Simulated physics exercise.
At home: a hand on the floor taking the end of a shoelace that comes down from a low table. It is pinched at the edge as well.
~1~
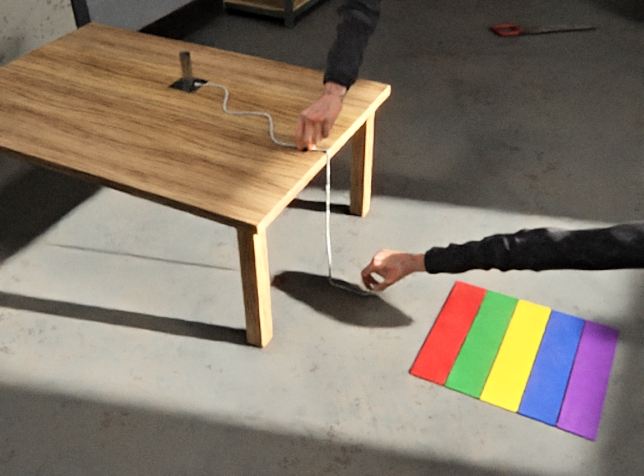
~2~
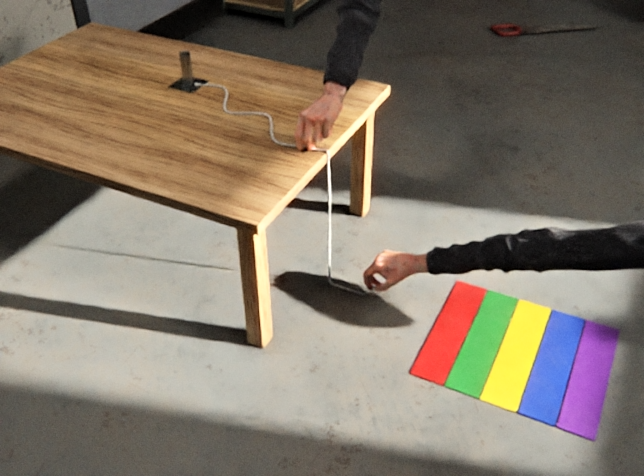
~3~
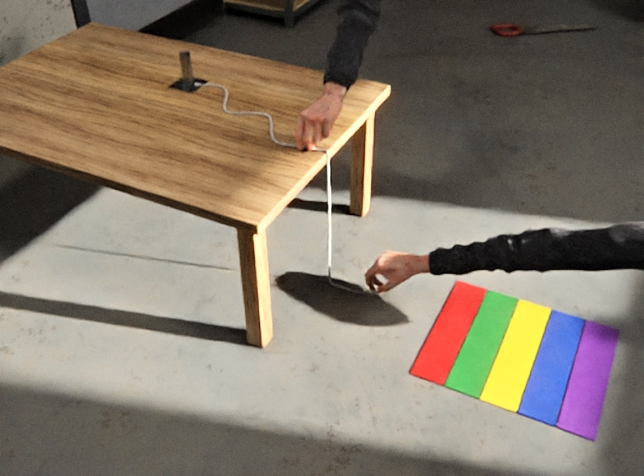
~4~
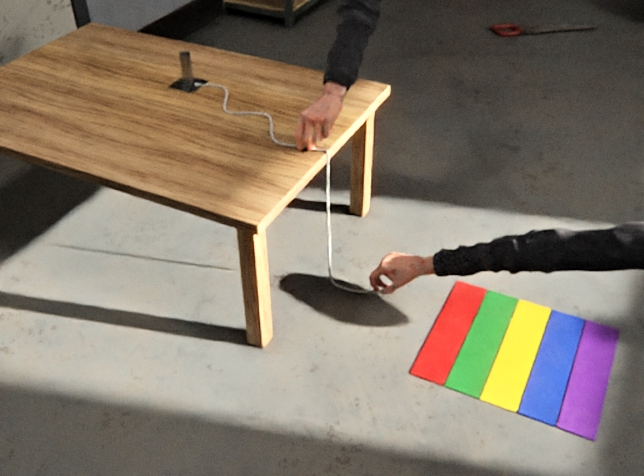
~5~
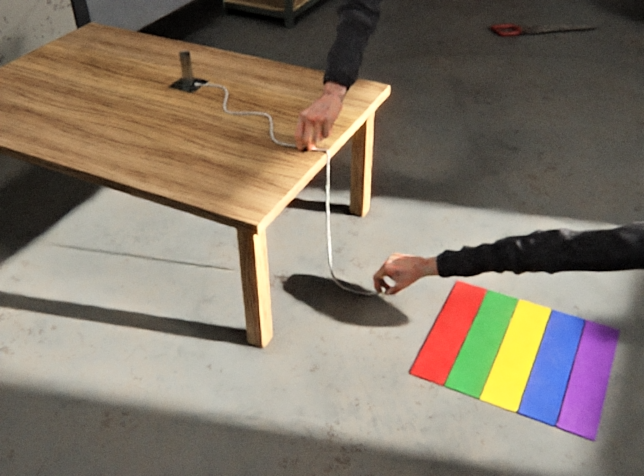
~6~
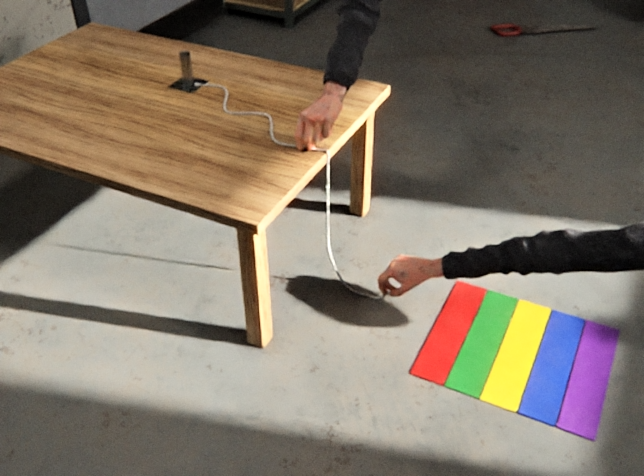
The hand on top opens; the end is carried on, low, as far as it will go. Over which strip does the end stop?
It halts on the yellow strip.
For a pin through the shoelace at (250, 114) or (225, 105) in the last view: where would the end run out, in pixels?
Near (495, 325) and (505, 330).
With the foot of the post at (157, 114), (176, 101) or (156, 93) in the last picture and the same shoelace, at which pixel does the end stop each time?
In that order: (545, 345), (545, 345) and (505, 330).
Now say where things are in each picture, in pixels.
End (372, 287); red (435, 360); green (470, 373); yellow (505, 385); blue (542, 398); purple (581, 412), in the first frame.
End (374, 288); shoelace through (224, 89) (239, 114) (272, 136) (328, 161) (330, 219) (330, 274), in the second frame.
End (376, 289), in the third frame.
End (380, 290); shoelace through (224, 89) (239, 114) (272, 136) (328, 161) (328, 219) (331, 275), in the fourth frame.
End (383, 291), in the fifth frame.
End (388, 293); shoelace through (224, 89) (239, 114) (272, 136) (328, 161) (328, 219) (339, 276), in the sixth frame.
Soon after, end near (470, 319); over red.
After that, end near (504, 330); over green.
At the stop, end near (525, 337); over yellow. Over yellow.
